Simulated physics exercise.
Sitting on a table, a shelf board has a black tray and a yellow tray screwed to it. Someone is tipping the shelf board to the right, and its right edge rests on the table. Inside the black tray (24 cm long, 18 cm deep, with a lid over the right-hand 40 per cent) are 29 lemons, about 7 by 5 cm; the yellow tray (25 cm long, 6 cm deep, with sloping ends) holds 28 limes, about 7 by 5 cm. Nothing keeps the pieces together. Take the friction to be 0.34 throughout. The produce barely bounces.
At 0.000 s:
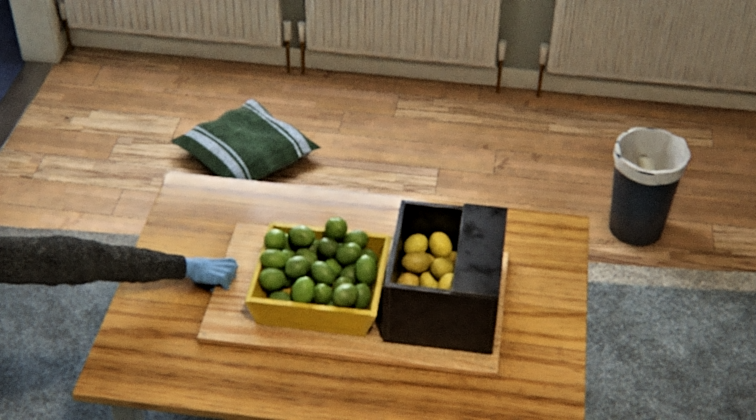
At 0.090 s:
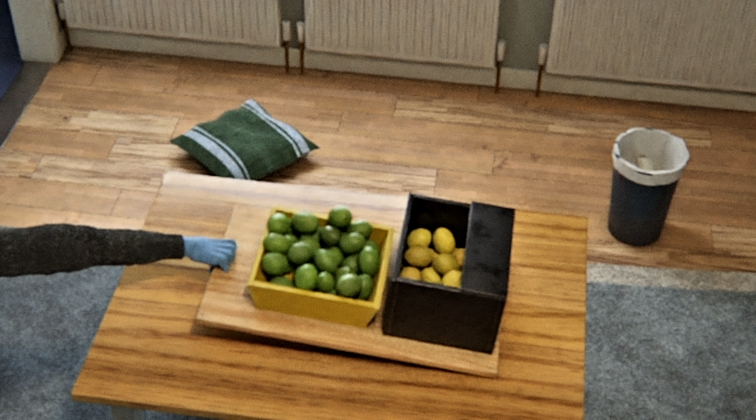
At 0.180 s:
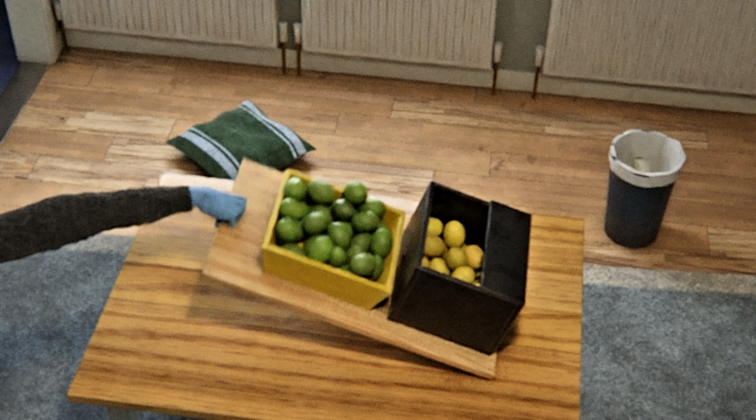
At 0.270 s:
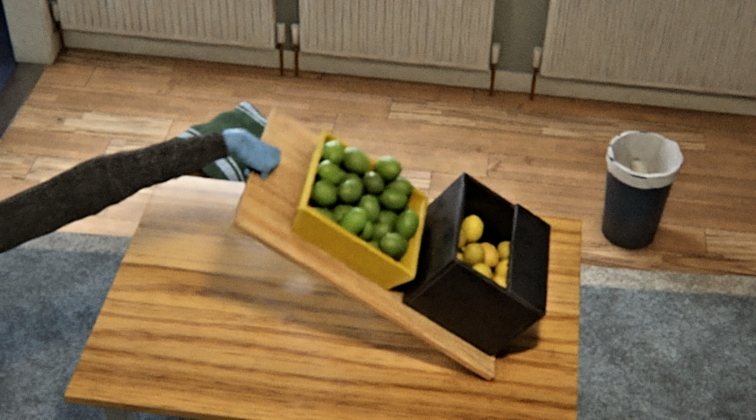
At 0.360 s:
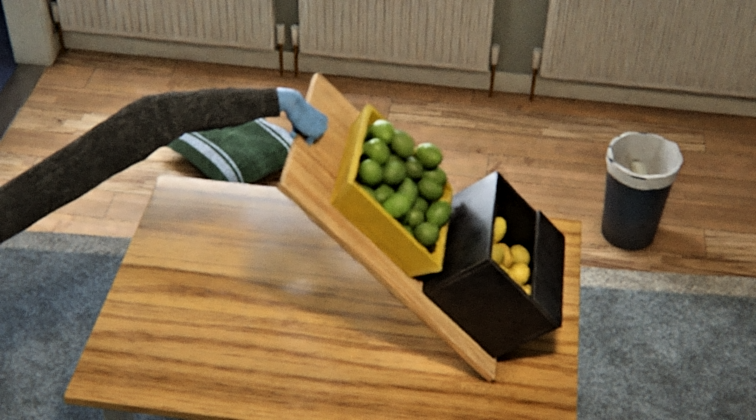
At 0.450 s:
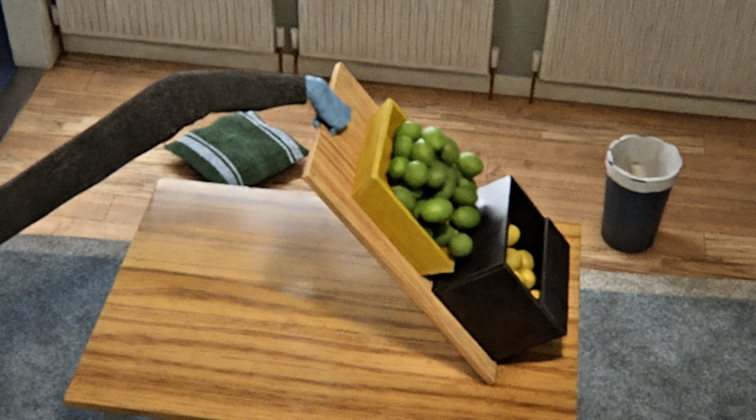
A gloved hand lifts the left end of a wooden board on a table, its right edge staying on the tabletop. The board tilts steadily to a steep slant, carrying a yellow tray of limes and a partly covered black tray of lemons, as the limes bunch toward the right side.
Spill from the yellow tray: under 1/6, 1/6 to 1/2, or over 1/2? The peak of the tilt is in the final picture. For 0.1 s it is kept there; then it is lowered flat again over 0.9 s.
Losses: One in six to half.
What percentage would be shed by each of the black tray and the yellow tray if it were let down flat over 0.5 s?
Black tray 0, yellow tray 40 per cent.
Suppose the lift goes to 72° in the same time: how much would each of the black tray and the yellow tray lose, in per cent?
Then the black tray sheds 0 %, while the yellow tray sheds 90 %.
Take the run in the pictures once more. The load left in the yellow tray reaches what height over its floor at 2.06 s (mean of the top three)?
I'd say some 12 cm high.
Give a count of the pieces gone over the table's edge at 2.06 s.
About 5.
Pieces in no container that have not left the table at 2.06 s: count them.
I'd say close to 5 in all.
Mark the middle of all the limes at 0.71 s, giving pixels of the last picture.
Around (449, 207) in pixels.
After 0.71 s, tilt 49°; the black tray has all 29 and the yellow tray is down by 6 of 28.
After 1.03 s, tilt 24°; the black tray has all 29 and the yellow tray is down by 9 of 28.
After 1.48 s, tilt 0°; the black tray has all 29 and the yellow tray is down by 10 of 28.
Final count (at 2.06 s), the black tray has all 29 and the yellow tray is down by 10 of 28. Asked share, 10 of 28, 36 per cent.
